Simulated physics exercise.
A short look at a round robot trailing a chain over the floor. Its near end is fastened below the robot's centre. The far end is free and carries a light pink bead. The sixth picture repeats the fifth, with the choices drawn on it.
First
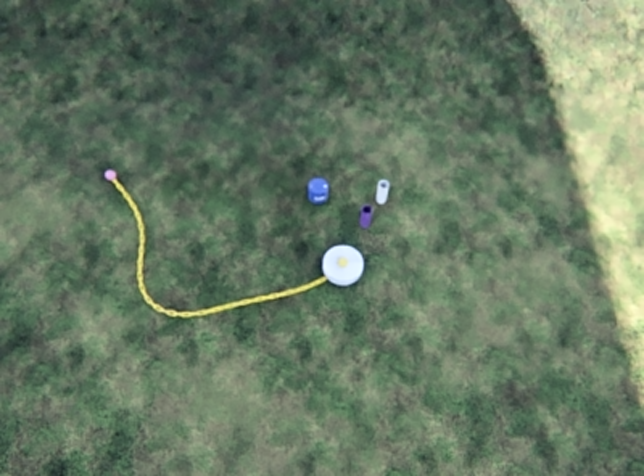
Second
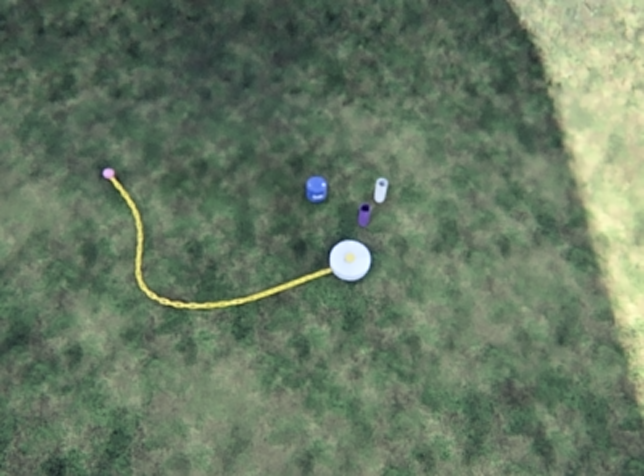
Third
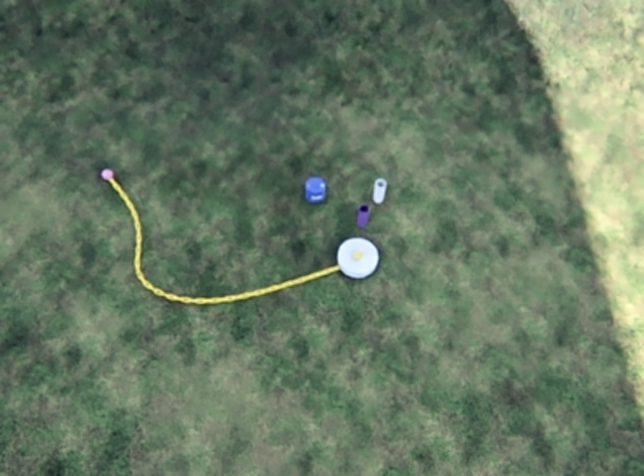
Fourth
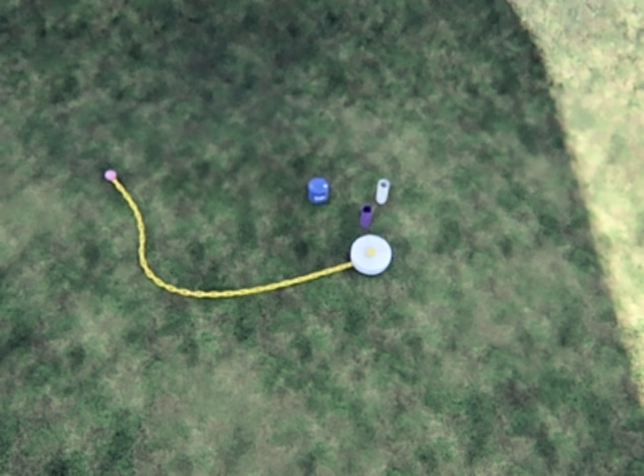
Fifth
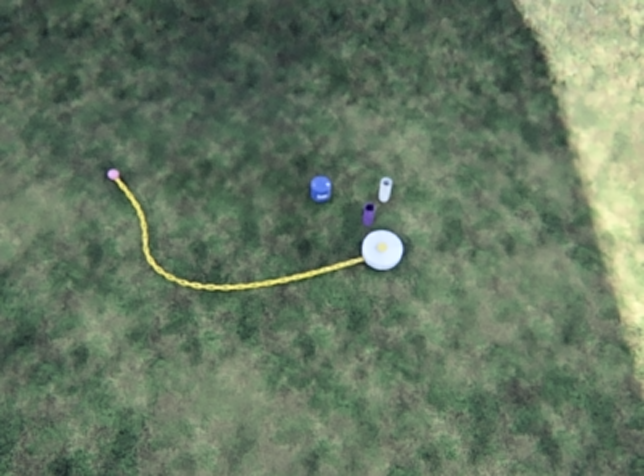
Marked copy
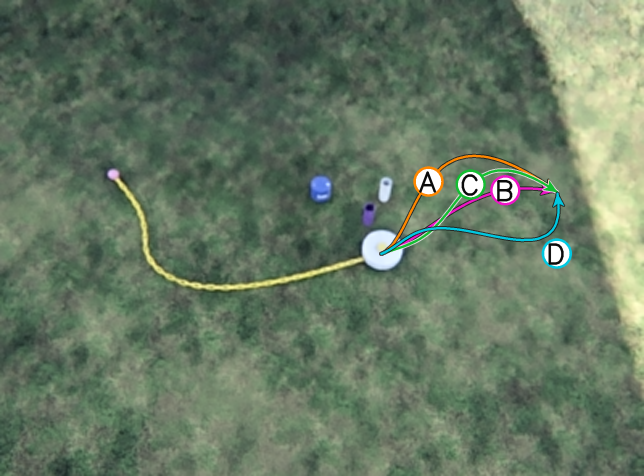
A round white robot sits on mottled green ground, seen from above, with a pale, brighter patch along the right edge. A yellow chain curves from it to a light pink bead at the upper left, while a blue pot, a purple post and a white post stand just above the robot. The robot glides slowly right and slightly upward, drawing the chain's lower bend along, while the bead barely shifts.
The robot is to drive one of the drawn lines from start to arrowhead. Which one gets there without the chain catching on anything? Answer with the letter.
Route D touches nothing.
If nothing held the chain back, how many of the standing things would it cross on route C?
Two.
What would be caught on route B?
It is the purple post.
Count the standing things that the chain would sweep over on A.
It sweeps three.
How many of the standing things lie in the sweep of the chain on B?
One.
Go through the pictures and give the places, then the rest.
The first picture shows purple post (366, 217); blue pot (318, 191); white post (382, 192).
The second picture shows robot (350, 261); purple post (364, 215).
The third picture shows robot (358, 258); white post (379, 191).
The fourth picture shows robot (371, 255); purple post (366, 216).
The fifth picture shows robot (382, 251); white post (385, 190); free end (113, 174); purple post (369, 215).
On the marked copy, A from (381, 254) via (444, 166) to (556, 191); B from (381, 254) via (462, 206) to (554, 191); C from (381, 254) via (463, 193) to (557, 192); D from (381, 254) via (488, 235) to (557, 193).
Following D. Soon after the start, robot (460, 226), middle of the chain (280, 240), free end (127, 191).
Later, robot (545, 234), middle of the chain (364, 233), free end (193, 217).
In the end, robot (559, 189), middle of the chain (397, 231), free end (225, 220); nothing has been touched.
As for the rest, A meets the purple post, blue pot and white post; B meets the purple post; C meets the purple post and white post.
